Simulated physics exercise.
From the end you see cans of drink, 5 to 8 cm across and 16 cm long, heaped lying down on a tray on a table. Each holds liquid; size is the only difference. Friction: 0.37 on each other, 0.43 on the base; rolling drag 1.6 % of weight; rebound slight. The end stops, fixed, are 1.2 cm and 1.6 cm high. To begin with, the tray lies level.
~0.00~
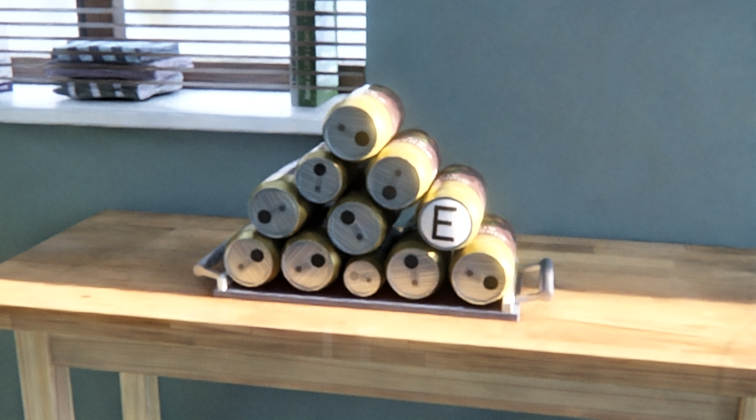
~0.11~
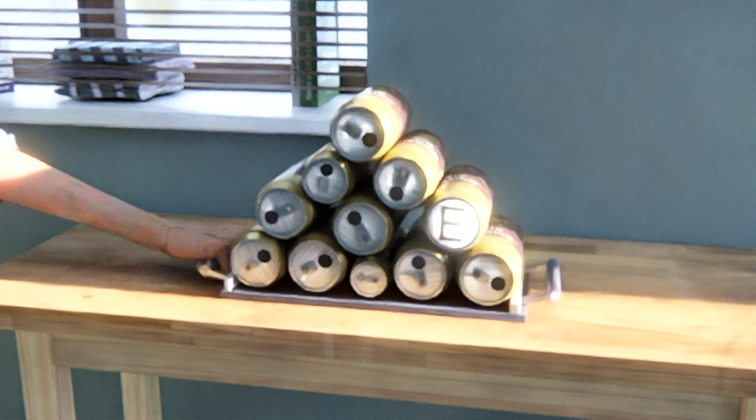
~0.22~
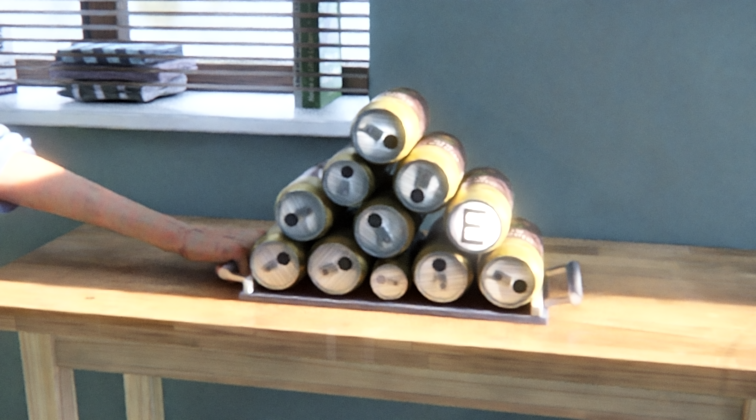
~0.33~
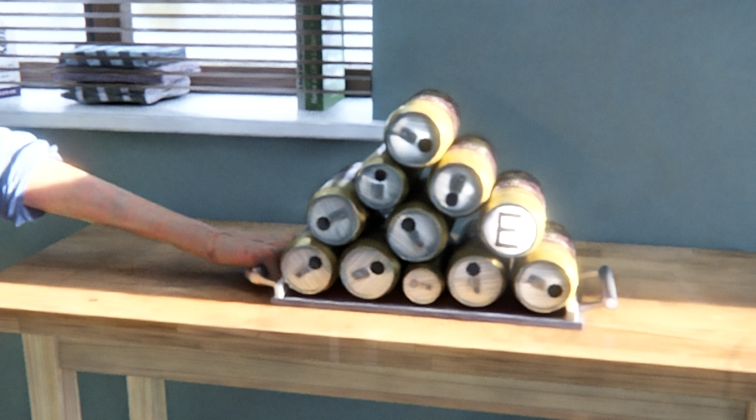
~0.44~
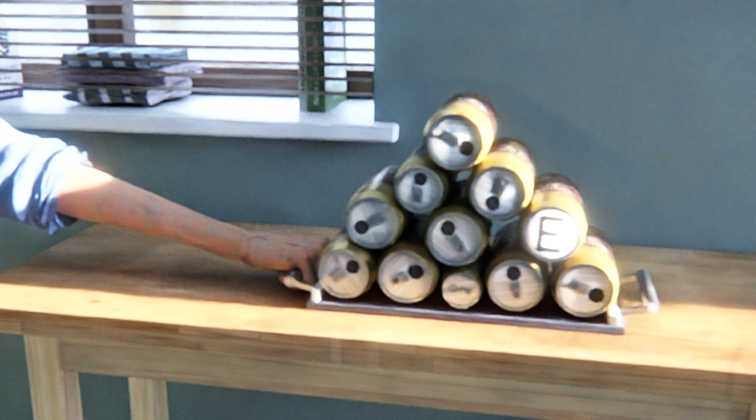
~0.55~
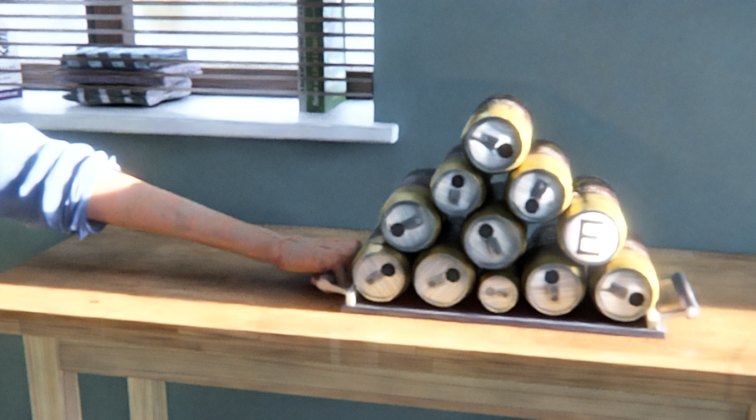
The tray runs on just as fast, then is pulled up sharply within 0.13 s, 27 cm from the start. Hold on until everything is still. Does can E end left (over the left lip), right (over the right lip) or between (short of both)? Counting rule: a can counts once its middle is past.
Can E finishes right.
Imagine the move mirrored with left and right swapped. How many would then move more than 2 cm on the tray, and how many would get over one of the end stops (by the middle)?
Counts: 0, then 0.
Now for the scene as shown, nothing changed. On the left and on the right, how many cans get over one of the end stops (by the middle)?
By side: Left 0, right 1.
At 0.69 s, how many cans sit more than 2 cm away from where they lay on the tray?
By that moment the number is 0.
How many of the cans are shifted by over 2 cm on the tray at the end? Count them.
3 of them.
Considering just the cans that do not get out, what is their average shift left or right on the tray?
Rightwards, by about 2 cm.
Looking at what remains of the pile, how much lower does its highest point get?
About 5 cm.
After 0.89 s, tray 27 cm along; 0 now displaced over 2 cm; not one over the end stops; E 1 cm right and 0.6 cm up (moves measured on the tray).
After 1.04 s, tray 27 cm along; 3 now displaced over 2 cm; not one over the end stops; E 2.7 cm right and 1.1 cm up.
After 1.48 s, tray 27 cm along; 3 now displaced over 2 cm; 1 over the right lip; E 18 cm right and 7 cm down.
All still by 1.8 s, 3 moved over 2 cm; 1 over the right lip; E fallen off to the right; top of the pile 20 cm high, from 24 cm.
